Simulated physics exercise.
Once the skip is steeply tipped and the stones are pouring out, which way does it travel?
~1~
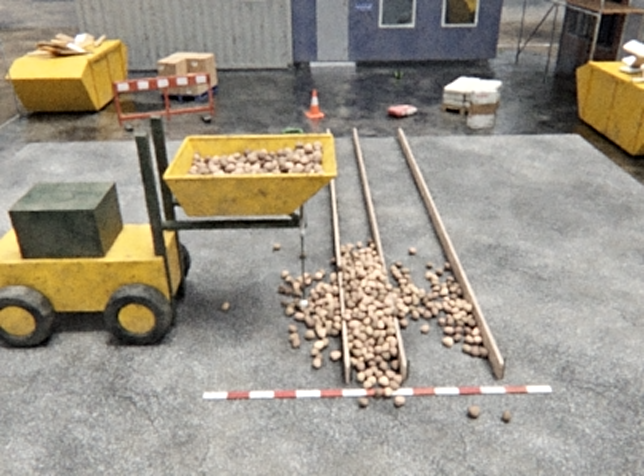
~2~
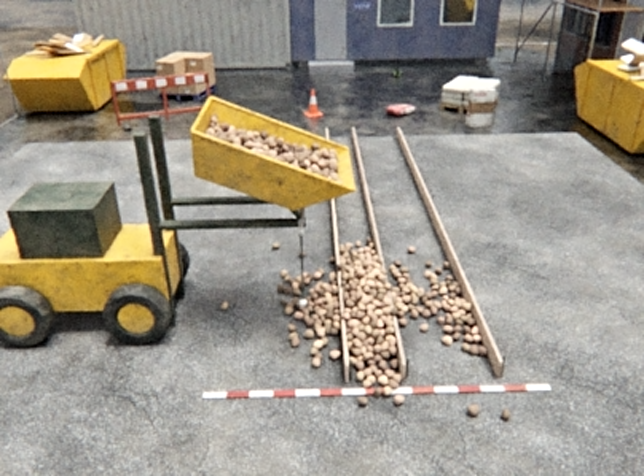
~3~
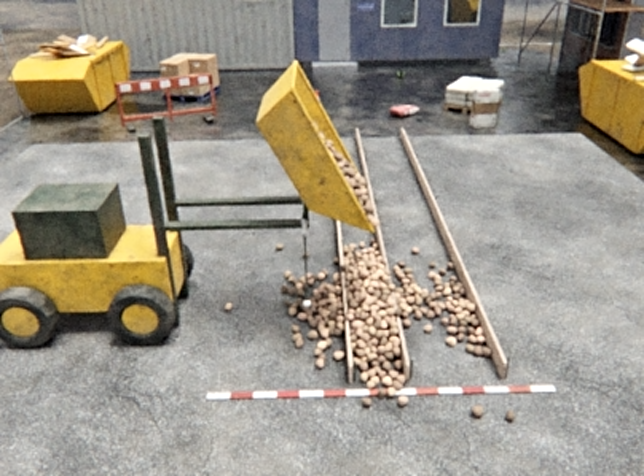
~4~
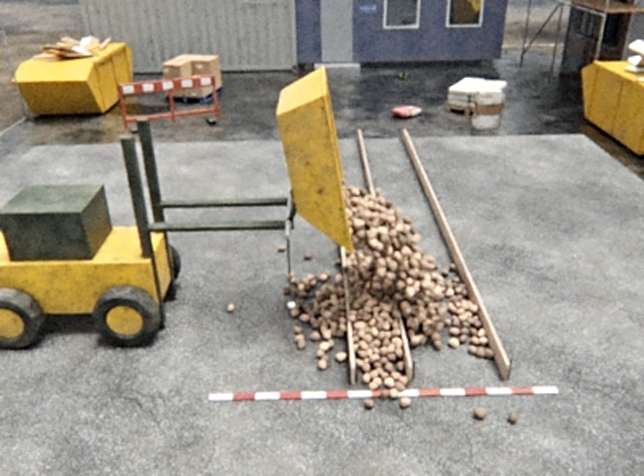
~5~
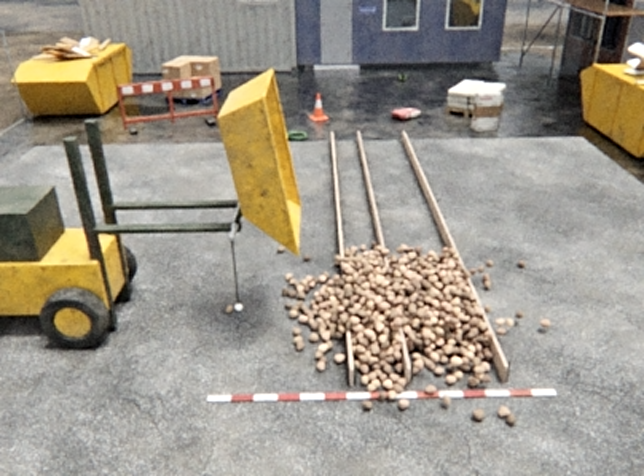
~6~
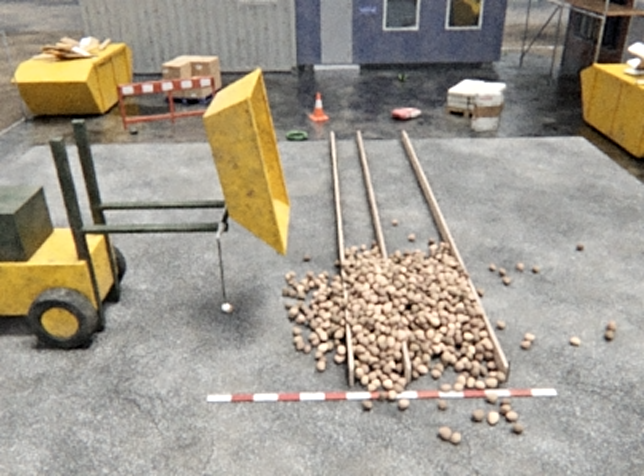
The skip travels to the left, carried along as the machine backs away from the heap.
